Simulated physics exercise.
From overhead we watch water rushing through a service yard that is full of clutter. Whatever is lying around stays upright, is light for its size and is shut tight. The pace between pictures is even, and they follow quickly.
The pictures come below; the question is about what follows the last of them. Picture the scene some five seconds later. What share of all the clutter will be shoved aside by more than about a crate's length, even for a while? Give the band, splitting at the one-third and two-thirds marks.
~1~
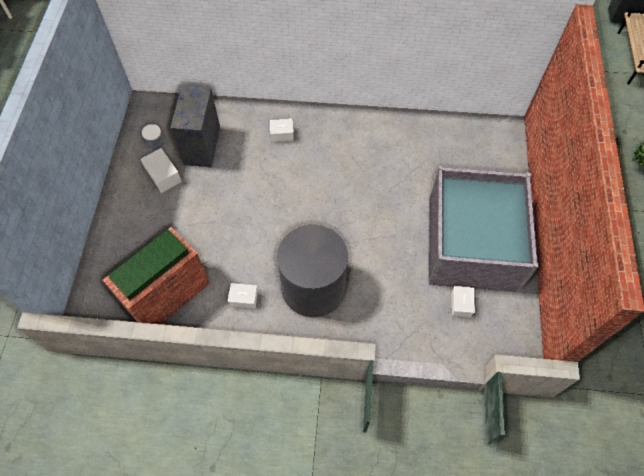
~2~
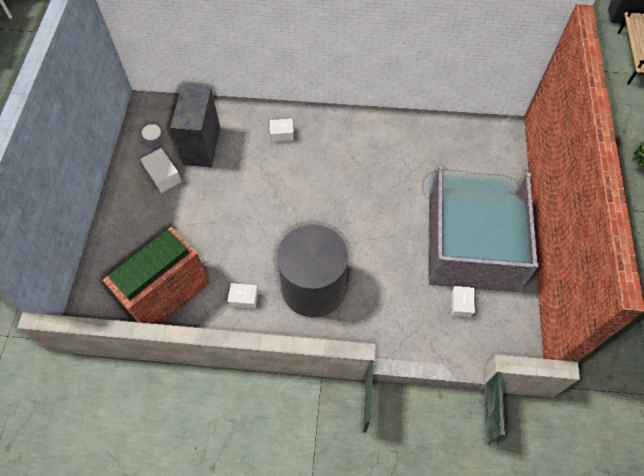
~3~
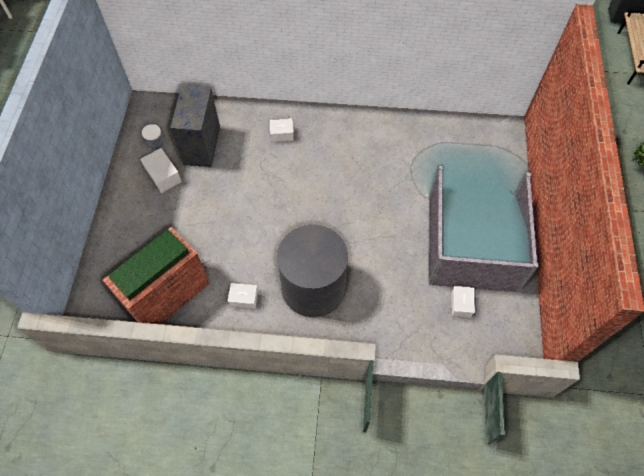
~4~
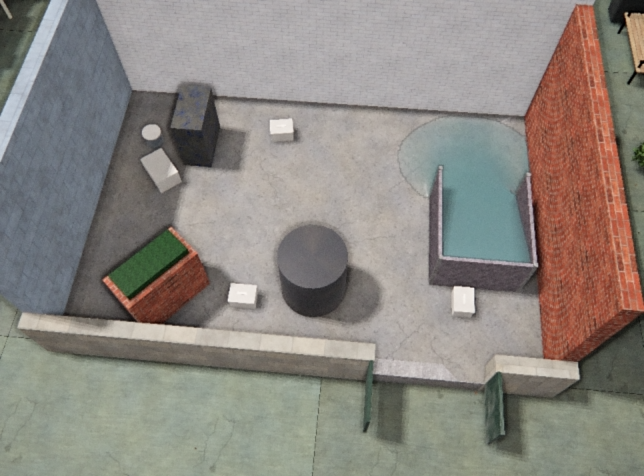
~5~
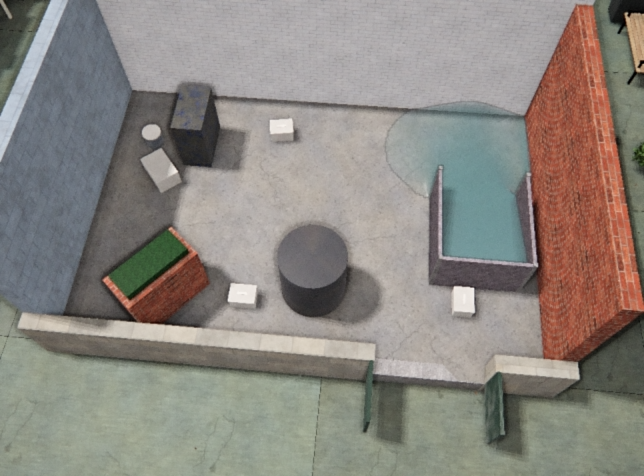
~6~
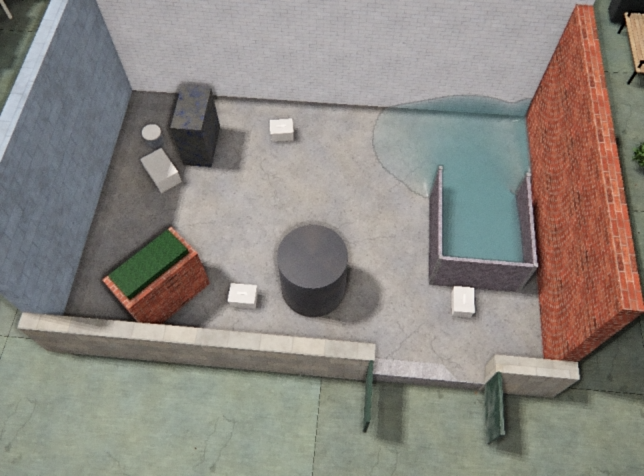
Share shifted well: Low, below a third.
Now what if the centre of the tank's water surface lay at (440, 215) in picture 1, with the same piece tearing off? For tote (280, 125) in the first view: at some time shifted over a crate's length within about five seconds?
It covered that distance.
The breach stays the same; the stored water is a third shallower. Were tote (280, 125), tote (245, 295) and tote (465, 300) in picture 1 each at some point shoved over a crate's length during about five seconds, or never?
Item by item: Cleared the mark, then missed the mark, then missed the mark.
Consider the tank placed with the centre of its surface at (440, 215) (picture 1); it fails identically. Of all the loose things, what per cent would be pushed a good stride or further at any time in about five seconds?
About 20 in a hundred.
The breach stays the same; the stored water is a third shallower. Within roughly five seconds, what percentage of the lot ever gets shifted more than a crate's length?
20 per cent.
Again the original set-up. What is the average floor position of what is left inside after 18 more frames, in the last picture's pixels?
Estimate: Close to (241, 227) px.
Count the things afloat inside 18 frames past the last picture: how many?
So that is 1.
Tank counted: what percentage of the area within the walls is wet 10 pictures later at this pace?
I'd put it near 35 percent.
A moment on, 0 of 5 are well off their spots; 0 afloat.
Next, 1 of 5 are well off their spots; 0 afloat.
Later, 1 of 5 are well off their spots; 1 afloat.
In the end, 1 of 5 are well off their spots, and 1 have been at some point; 1 afloat.
